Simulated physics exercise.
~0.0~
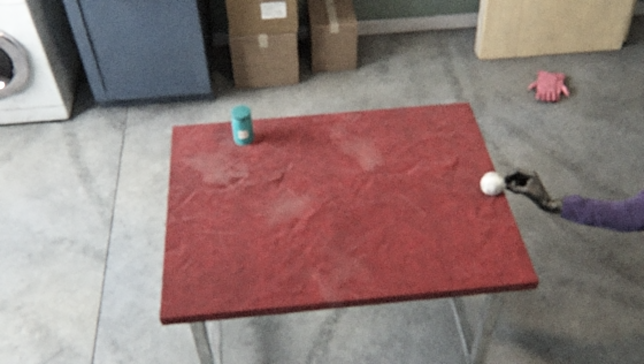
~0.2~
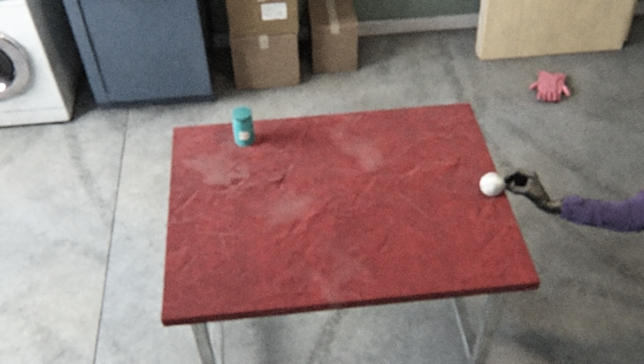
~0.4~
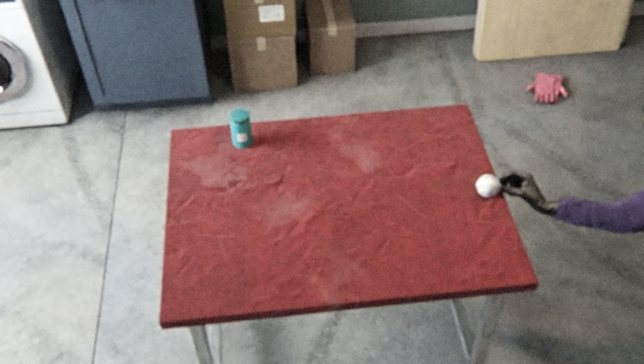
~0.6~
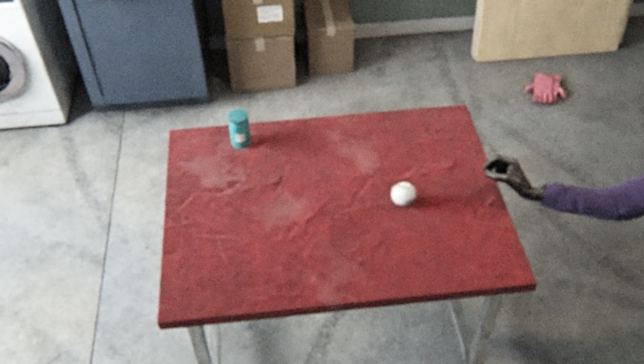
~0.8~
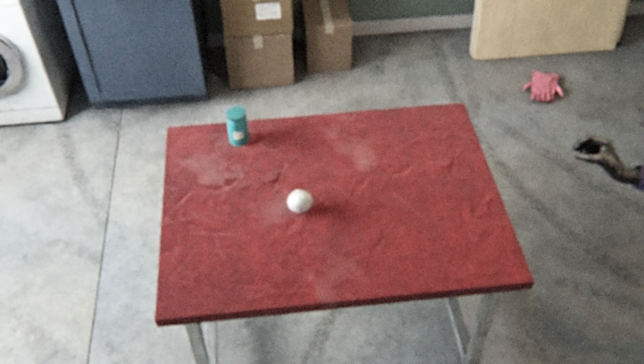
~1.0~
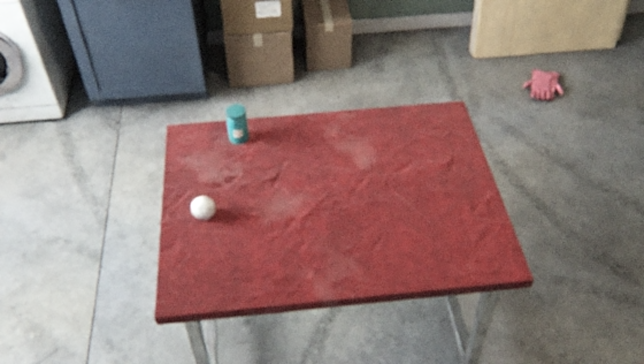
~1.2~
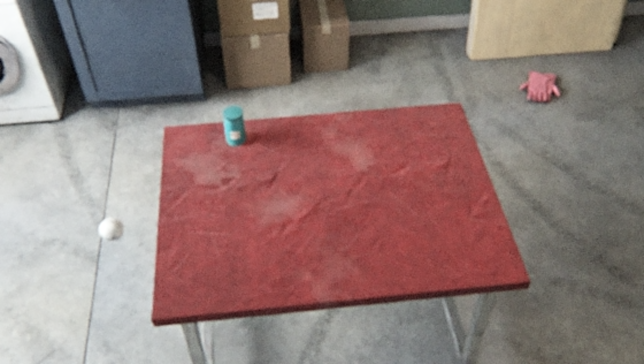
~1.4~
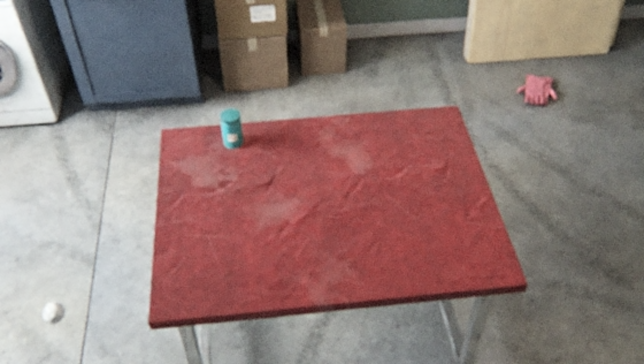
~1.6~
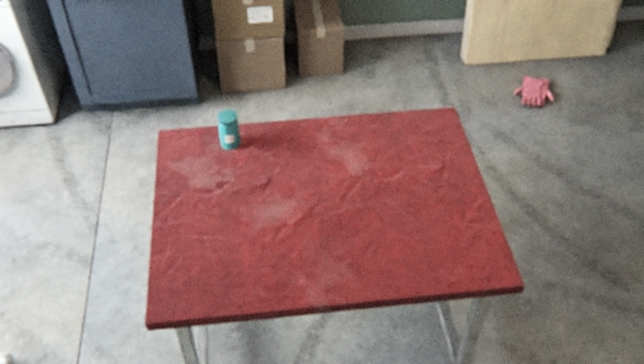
The footage shows a gloved hand at the right edge of a red table sending a white ball leftward and drawing back. The ball rolls past a turquoise jar that stays put, leaves the left edge, and drops toward the floor, still moving left as it nears the corner of the view.
